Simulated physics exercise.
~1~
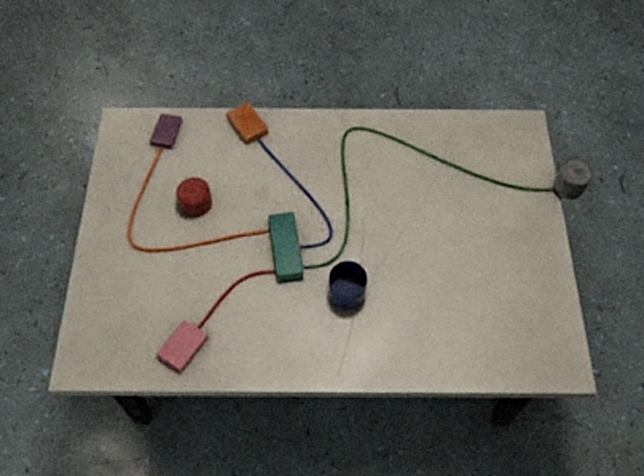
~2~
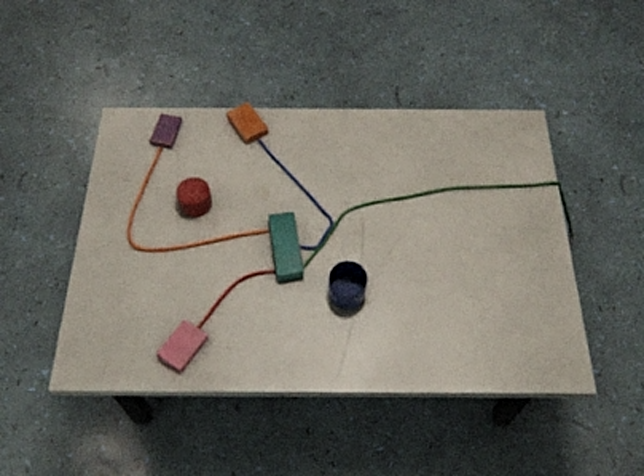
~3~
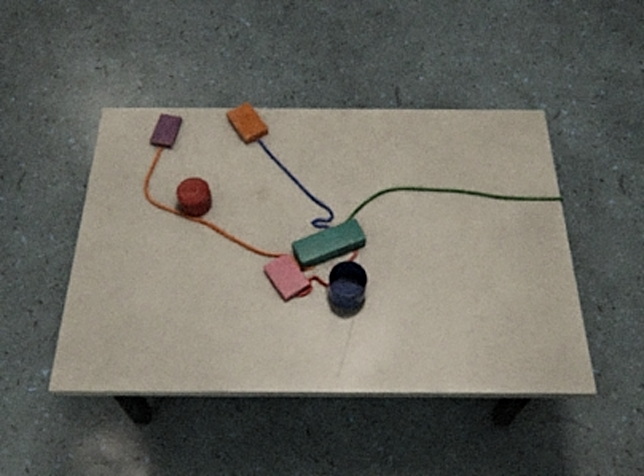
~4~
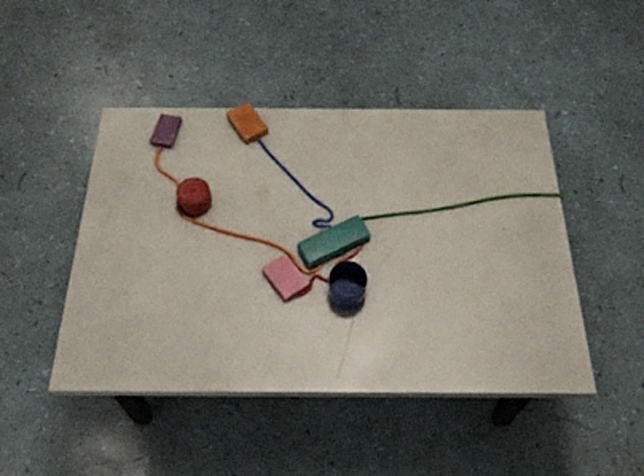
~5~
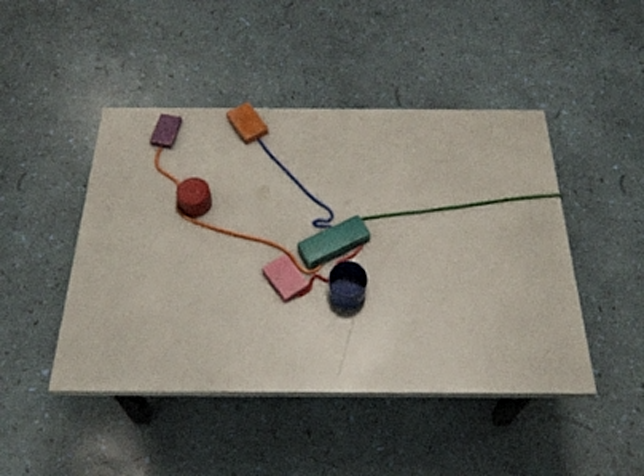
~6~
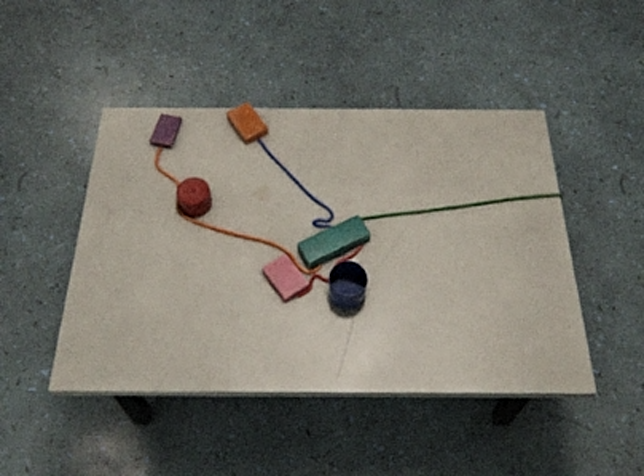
The clip shows a grey speaker going over a table's right edge, its green cable pulling taut and dragging the teal strip rightward, with the pink phone drawn up and right toward the blue cup, before everything settles, the cable still stretched over the edge.
